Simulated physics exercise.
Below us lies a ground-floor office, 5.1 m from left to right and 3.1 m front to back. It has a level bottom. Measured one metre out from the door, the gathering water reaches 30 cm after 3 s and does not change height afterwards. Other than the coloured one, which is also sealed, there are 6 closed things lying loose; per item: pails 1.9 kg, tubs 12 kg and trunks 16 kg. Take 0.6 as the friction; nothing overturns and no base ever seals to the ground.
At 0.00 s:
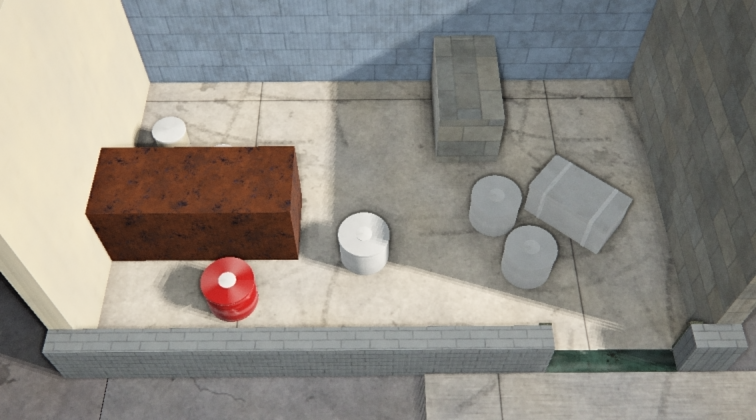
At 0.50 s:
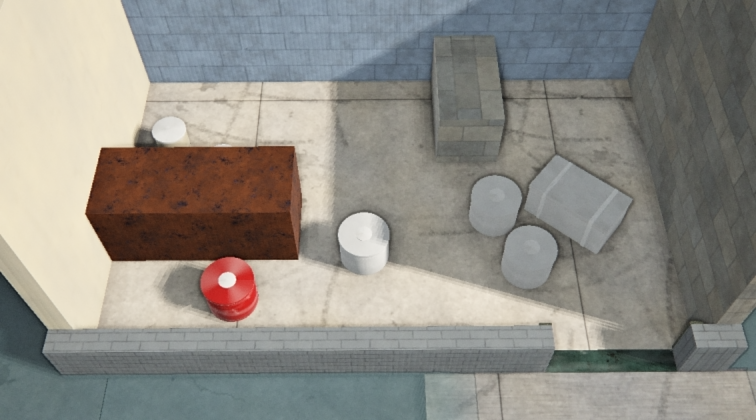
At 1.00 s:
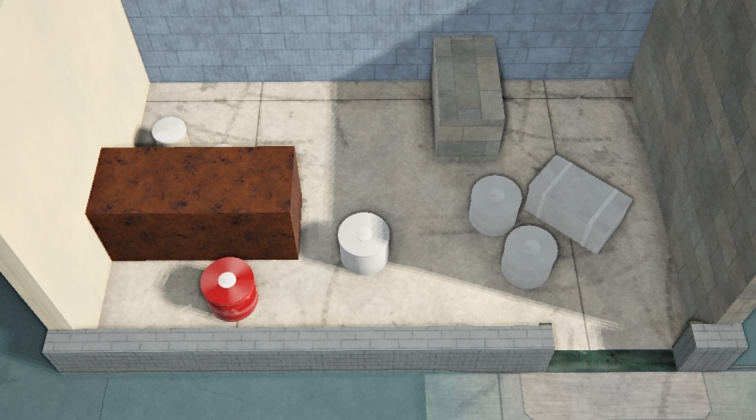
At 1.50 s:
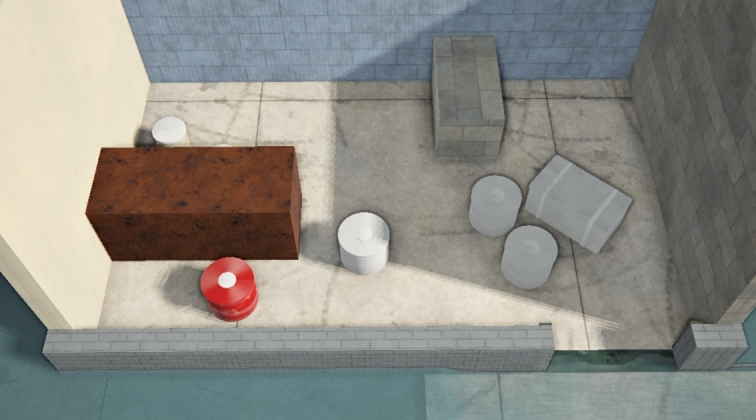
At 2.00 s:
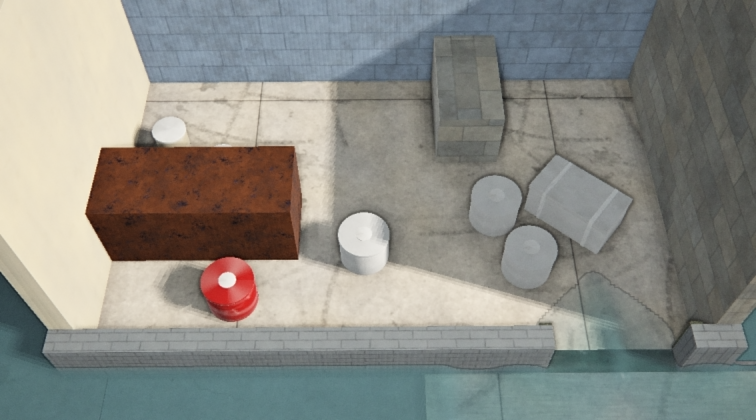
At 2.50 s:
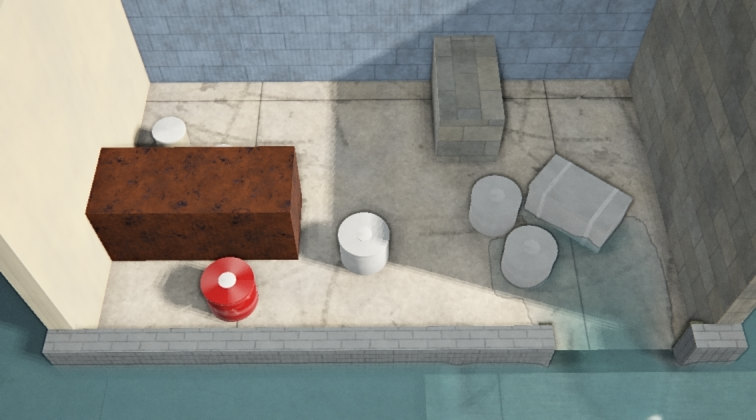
Water covers the ground outside the low wall, then spreads in through the gap at right.
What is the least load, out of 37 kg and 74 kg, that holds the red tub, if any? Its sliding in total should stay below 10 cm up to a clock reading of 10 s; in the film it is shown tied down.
Expect the smaller amount to be sufficient.
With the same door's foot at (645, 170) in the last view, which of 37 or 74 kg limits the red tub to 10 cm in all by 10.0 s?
Outcome - the heavier pick is required.
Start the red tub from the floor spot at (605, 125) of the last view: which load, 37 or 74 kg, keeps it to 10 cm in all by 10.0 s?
Note: Heavier only OK.
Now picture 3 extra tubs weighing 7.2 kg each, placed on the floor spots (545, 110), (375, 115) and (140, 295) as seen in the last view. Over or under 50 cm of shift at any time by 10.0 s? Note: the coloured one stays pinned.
In turn: Beyond it, within it, within it.
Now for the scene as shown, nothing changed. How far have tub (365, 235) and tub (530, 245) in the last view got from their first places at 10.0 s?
They sit 100 cm and 60 cm away, in the order given.
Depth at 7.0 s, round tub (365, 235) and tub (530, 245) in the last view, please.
4 and 7 cm.
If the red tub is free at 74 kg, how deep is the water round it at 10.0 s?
Something like 9 centimetres.
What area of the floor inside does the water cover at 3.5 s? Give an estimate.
Near 5.0 m2 in all.
After 3.5 s the red tub would be 0 cm from its start with 37 kg and 0 cm from its start with 74 kg; 0 cm of water round it then.
After 4.5 s the red tub would be 0 cm from its start with 37 kg and 0 cm from its start with 74 kg; 0 cm of water round it then.
After 7.0 s the red tub would be 0 cm from its start with 37 kg and 0 cm from its start with 74 kg; 1 cm of water round it then.
After 10.0 s the red tub would be 0 cm from its start with 37 kg and 0 cm from its start with 74 kg; 9 cm of water round it then.
